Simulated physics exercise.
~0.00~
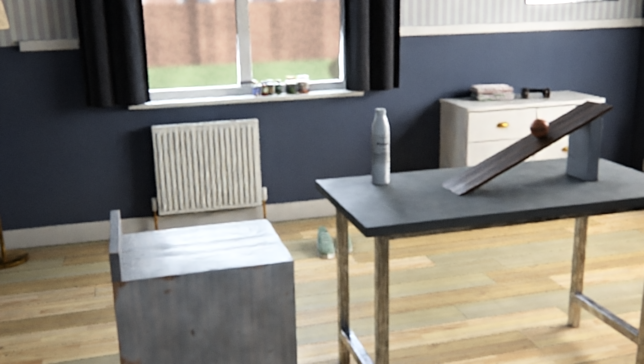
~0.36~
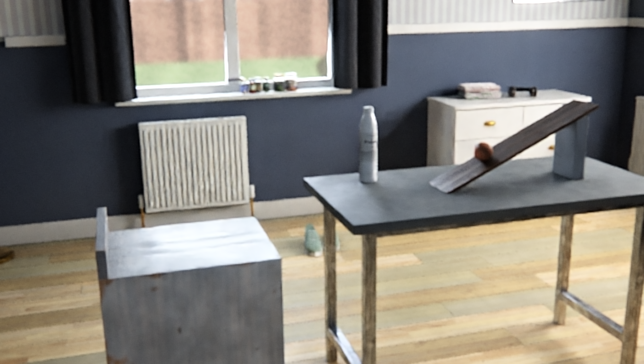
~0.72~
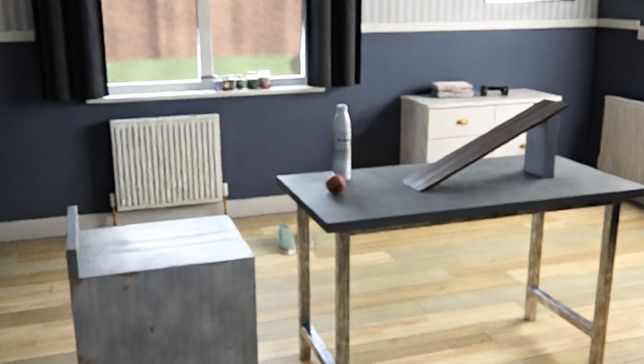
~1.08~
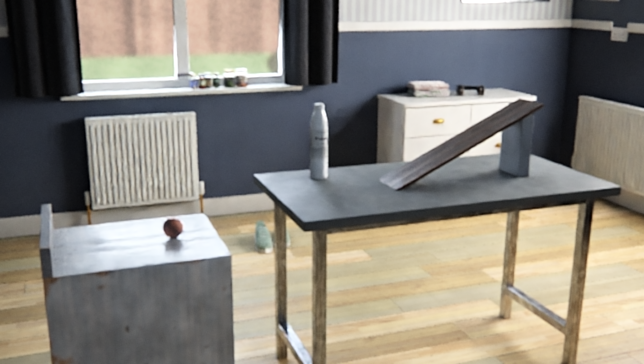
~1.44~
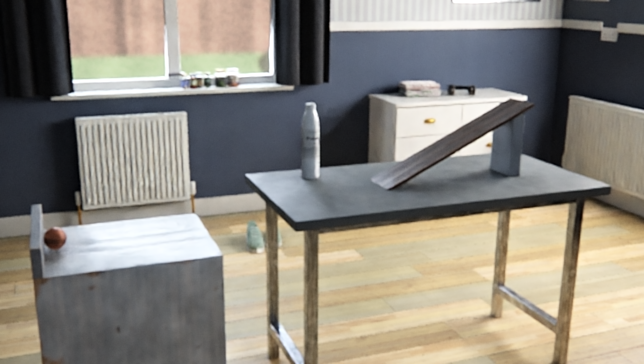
The video shows an orange ball rolling left down a ramp on a dark table, past a white bottle, and crossing the gap to a lower grey block as the camera pans slightly right. It lands on the block and ends beside the raised strip at its far end.
